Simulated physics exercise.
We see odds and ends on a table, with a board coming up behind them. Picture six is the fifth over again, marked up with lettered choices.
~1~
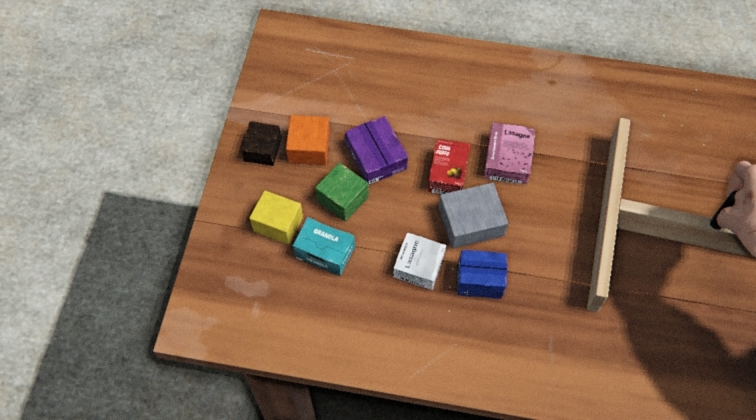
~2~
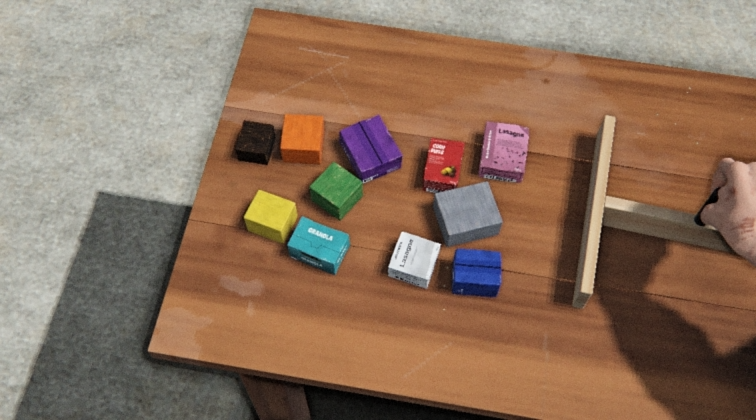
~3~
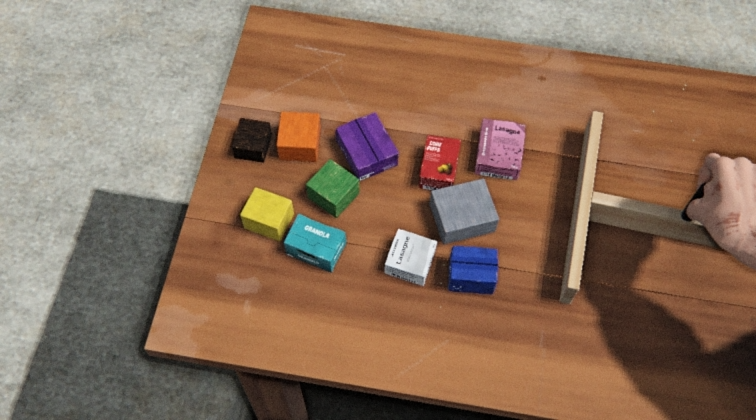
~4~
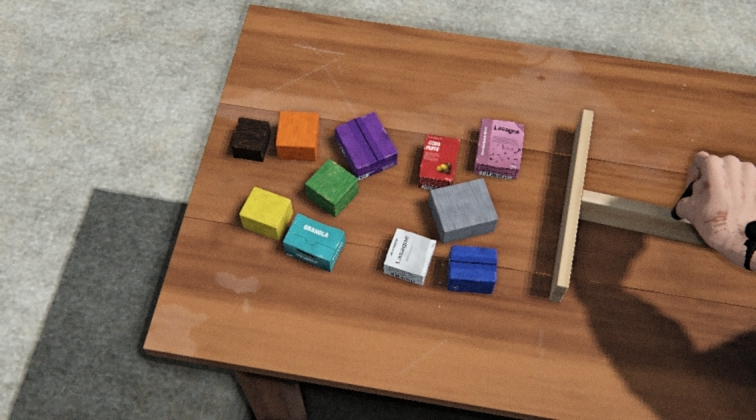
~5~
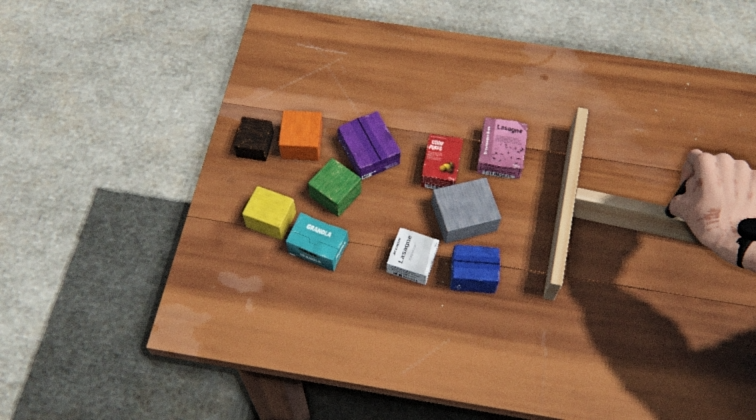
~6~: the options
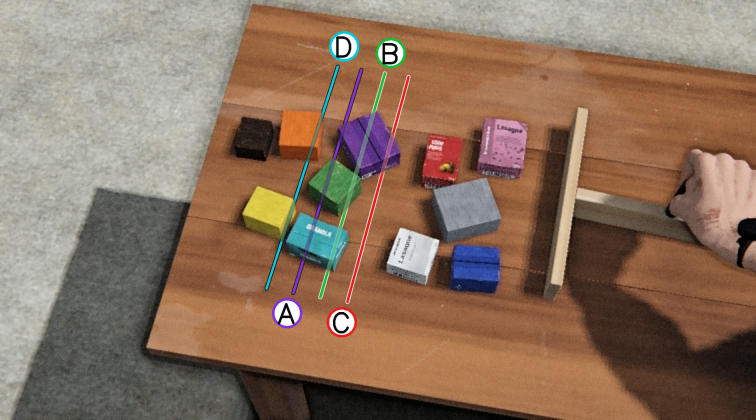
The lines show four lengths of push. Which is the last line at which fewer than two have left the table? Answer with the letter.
B is the last line within the limit.
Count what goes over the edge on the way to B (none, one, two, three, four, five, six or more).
By then, one.
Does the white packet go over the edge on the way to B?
By then, no.
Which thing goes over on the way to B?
The black block.
On the marked copy, A at (330, 174); B at (355, 178); C at (380, 182); D at (305, 170).
With B. Early on, board (494, 180); blue box (446, 264); white packet (403, 255).
Further on, board (417, 168); black block (240, 137); yellow block (243, 204).
At the end, board (360, 159); black block over the edge; orange block (223, 120); one fallen.
As for the rest, A drops two; C is within the limit but short; D drops four.
